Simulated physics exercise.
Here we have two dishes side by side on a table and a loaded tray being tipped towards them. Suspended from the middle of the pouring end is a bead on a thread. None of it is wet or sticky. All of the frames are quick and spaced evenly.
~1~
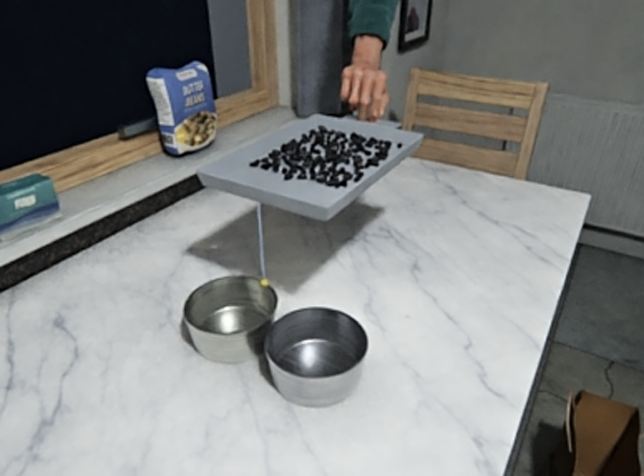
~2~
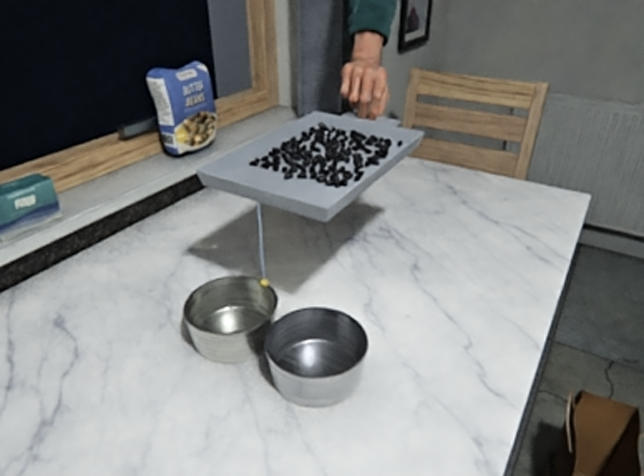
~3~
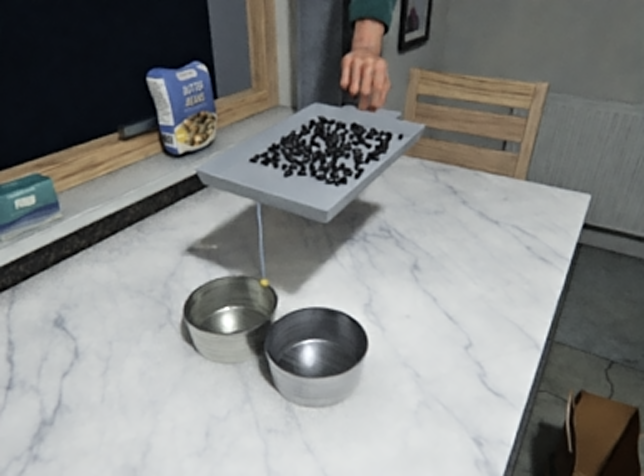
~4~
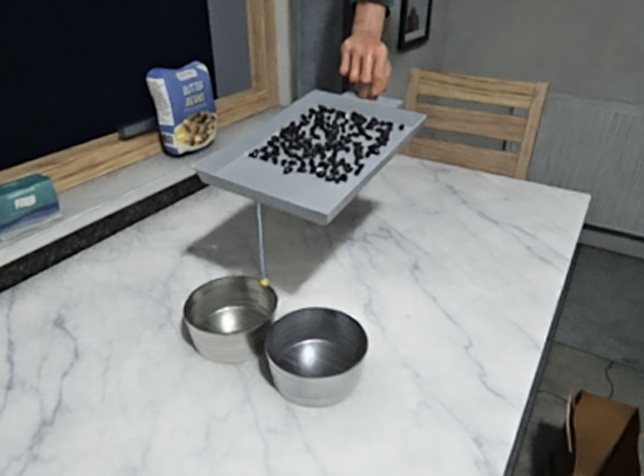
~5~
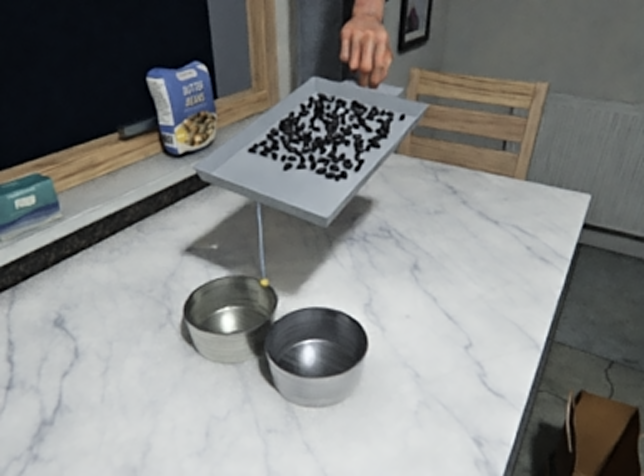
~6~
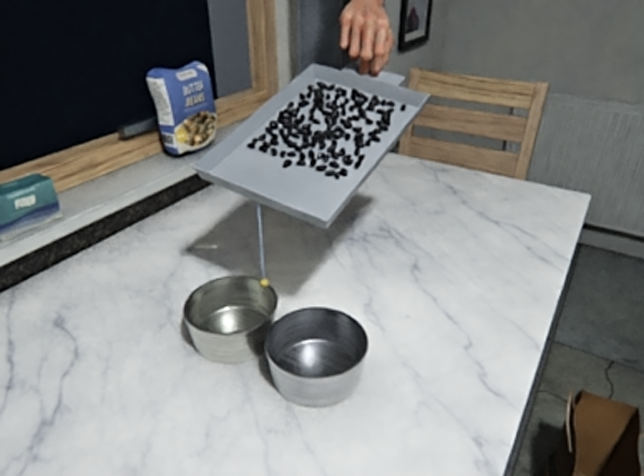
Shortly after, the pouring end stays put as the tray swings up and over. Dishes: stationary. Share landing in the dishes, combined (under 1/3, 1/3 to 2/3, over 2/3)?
The caught part tops two thirds.
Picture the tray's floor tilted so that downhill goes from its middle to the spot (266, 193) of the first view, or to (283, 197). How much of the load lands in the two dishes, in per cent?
In order: About 70, then 80 percent.
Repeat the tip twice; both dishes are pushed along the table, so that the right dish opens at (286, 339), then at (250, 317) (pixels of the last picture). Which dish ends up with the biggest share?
Run 1: The one on the right side. Run 2: The one on the right side.
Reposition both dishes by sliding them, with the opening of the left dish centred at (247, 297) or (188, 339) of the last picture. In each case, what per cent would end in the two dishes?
It comes to roughly 80 per cent in one try and roughly 10 per cent in the next.
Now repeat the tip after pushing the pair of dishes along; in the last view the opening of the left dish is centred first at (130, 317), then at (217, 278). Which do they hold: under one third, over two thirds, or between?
Try 1 - less than a third; try 2 - over two thirds.
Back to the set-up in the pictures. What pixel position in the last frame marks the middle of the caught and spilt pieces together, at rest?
Roughly at (308, 362).
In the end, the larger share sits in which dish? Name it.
The right-hand one.
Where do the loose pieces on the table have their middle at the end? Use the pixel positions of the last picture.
The middle is around (287, 331).
Soon after the last picture, tray tipped steeply; nearly all on the tray; a small part in the air.
A little later, tray tipped right over; about half on the tray; about a quarter in the right dish; a stray few in the left dish; a small part outside both; a small part in the air.
Later still, tray tipped past a quarter turn; most in the right dish; a small part in the left dish; about a quarter outside both.
At rest, tray tipped past a quarter turn; most in the right dish; a small part in the left dish; about a quarter outside both.
